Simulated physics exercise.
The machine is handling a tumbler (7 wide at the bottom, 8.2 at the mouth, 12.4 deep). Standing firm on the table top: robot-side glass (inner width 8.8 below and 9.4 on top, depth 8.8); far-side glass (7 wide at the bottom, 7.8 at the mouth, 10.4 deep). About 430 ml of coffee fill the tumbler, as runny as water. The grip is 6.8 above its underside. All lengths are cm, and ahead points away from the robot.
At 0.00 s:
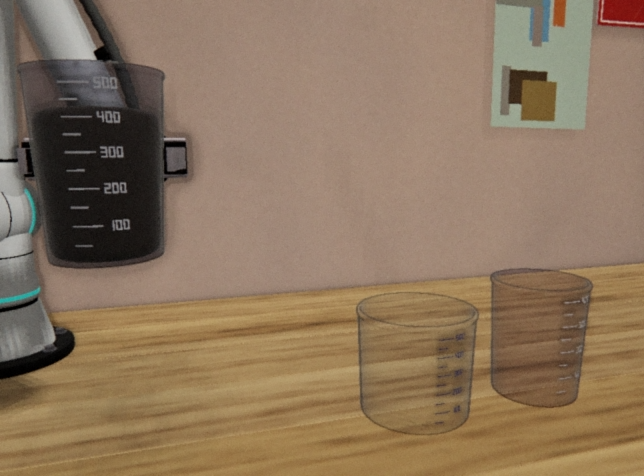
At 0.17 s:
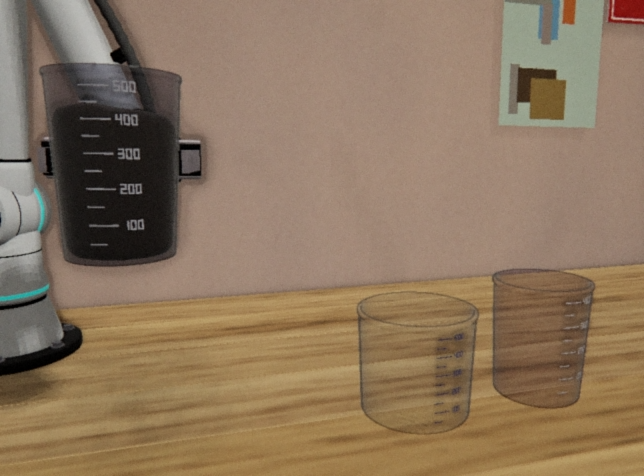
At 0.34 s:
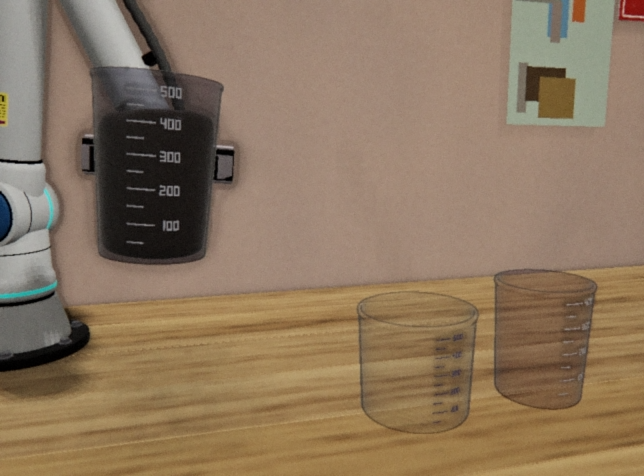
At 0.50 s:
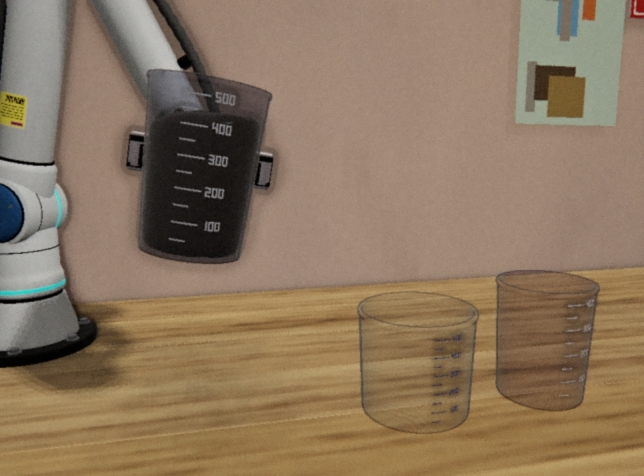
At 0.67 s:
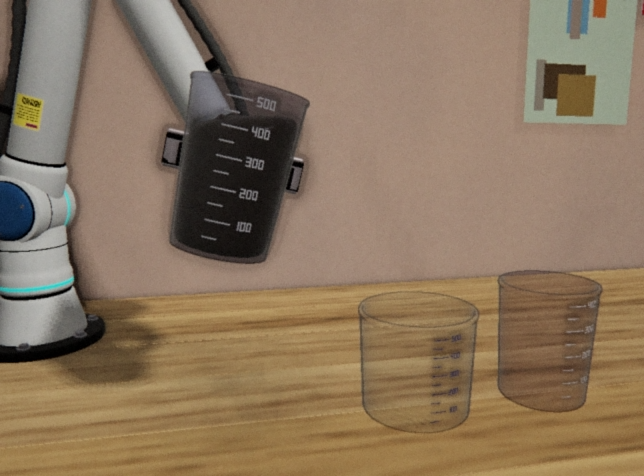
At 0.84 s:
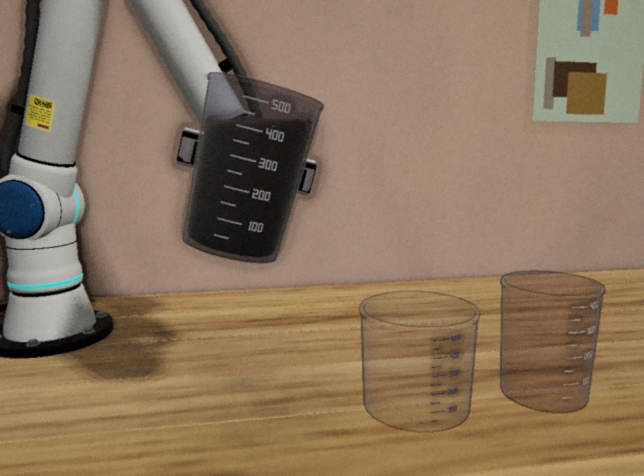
The clip opens with a robot arm holding an upright, clear measuring tumbler of dark coffee at the left, above a wooden table where two empty glasses stand. The arm carries the tumbler right, gradually tilting it forward toward the glasses' side, and the coffee stays inside while both glasses remain empty.
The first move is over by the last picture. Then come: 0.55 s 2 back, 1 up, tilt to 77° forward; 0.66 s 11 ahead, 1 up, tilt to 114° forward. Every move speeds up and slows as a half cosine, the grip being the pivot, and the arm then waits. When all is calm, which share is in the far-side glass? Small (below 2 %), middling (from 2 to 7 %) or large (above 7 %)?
Share in the far-side glass: Small (below 2 %).
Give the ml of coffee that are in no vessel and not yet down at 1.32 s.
Some 40 ml.
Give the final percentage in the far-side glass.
About 0 %.
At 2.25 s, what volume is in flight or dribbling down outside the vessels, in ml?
Some 0 ml.
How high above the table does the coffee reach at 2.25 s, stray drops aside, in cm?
About 4 cm.
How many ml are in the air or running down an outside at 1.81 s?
Some 50 ml.
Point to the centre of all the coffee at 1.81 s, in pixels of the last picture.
Near (389, 281).
After 1.32 s, tilted 75° forward, liquid up to 24 above the table; 380 ml in the tumbler, 10 ml in the robot-side glass, 40 ml in the air or running down outside.
After 1.81 s, tilted 103° forward, liquid up to 35 above the table; 210 ml in the robot-side glass, 165 ml in the tumbler, 5 ml on the table or floor, 50 ml in the air or running down outside.
After 2.25 s, tilted 114° forward, liquid up to 17 above the table; 230 ml on the table or floor, 200 ml in the robot-side glass.
After 3.05 s, tilted 114° forward, liquid up to 4 above the table; 230 ml on the table or floor, 200 ml in the robot-side glass.
At rest, 230 ml on the table or floor, 200 ml in the robot-side glass. That is 0 % in the far-side glass.
